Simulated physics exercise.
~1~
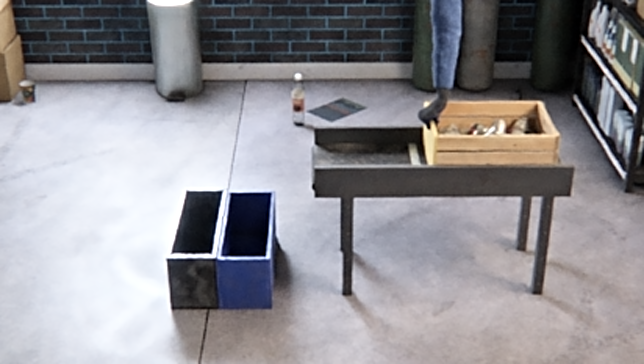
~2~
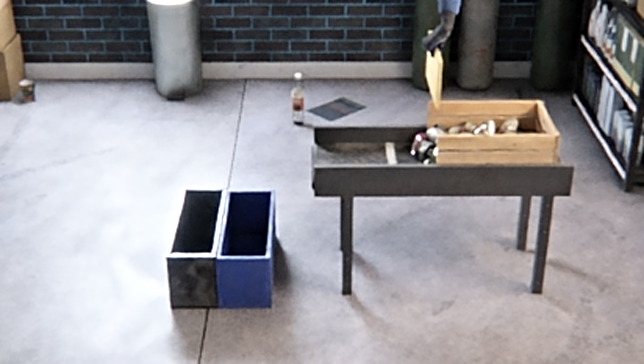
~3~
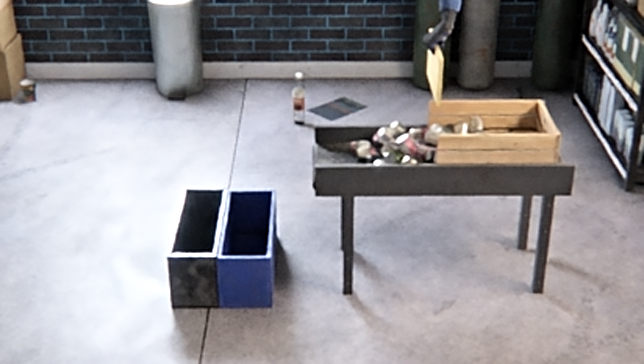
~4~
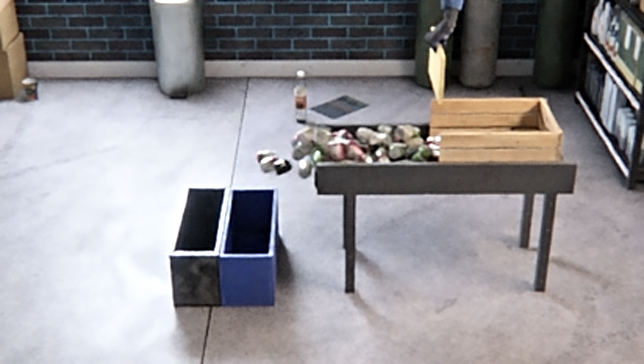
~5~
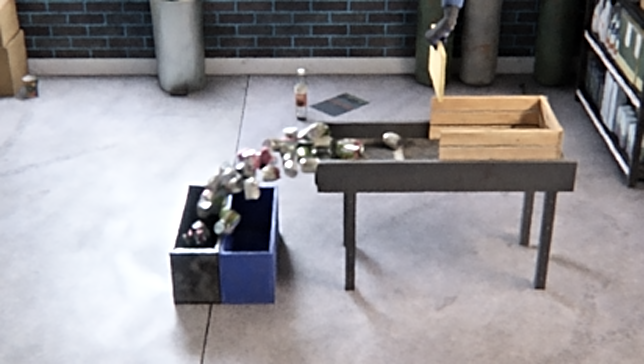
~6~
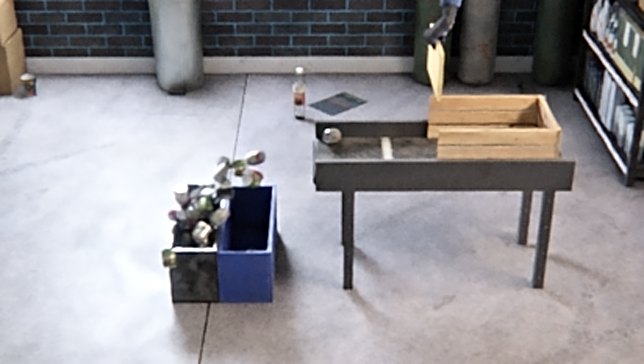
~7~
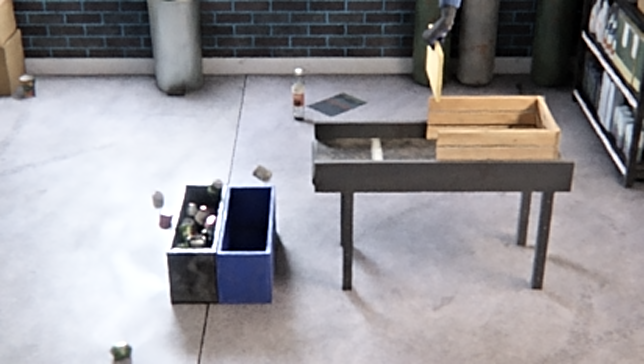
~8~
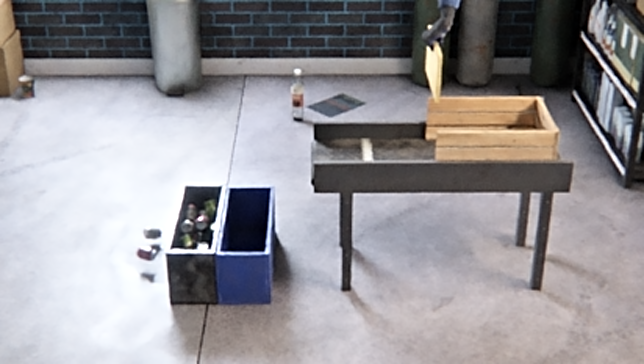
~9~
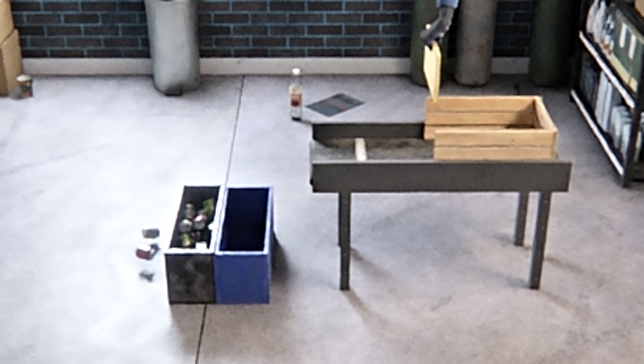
A dark-gloved hand in a blue sleeve reaches down to a wooden pen on the right of a dark, legged belt table, in a grey-floored room with a brick wall, seen from above and in front. A black tub and a blue box stand side by side on the floor at left. The hand lifts the pen's end board, and a jumble of mini cans slides left along the belt. They pour off the end in an arc, mostly into the black tub, some bouncing out. Finally the belt is empty, the tub holds a heap, and a few cans lie on the floor left of it.
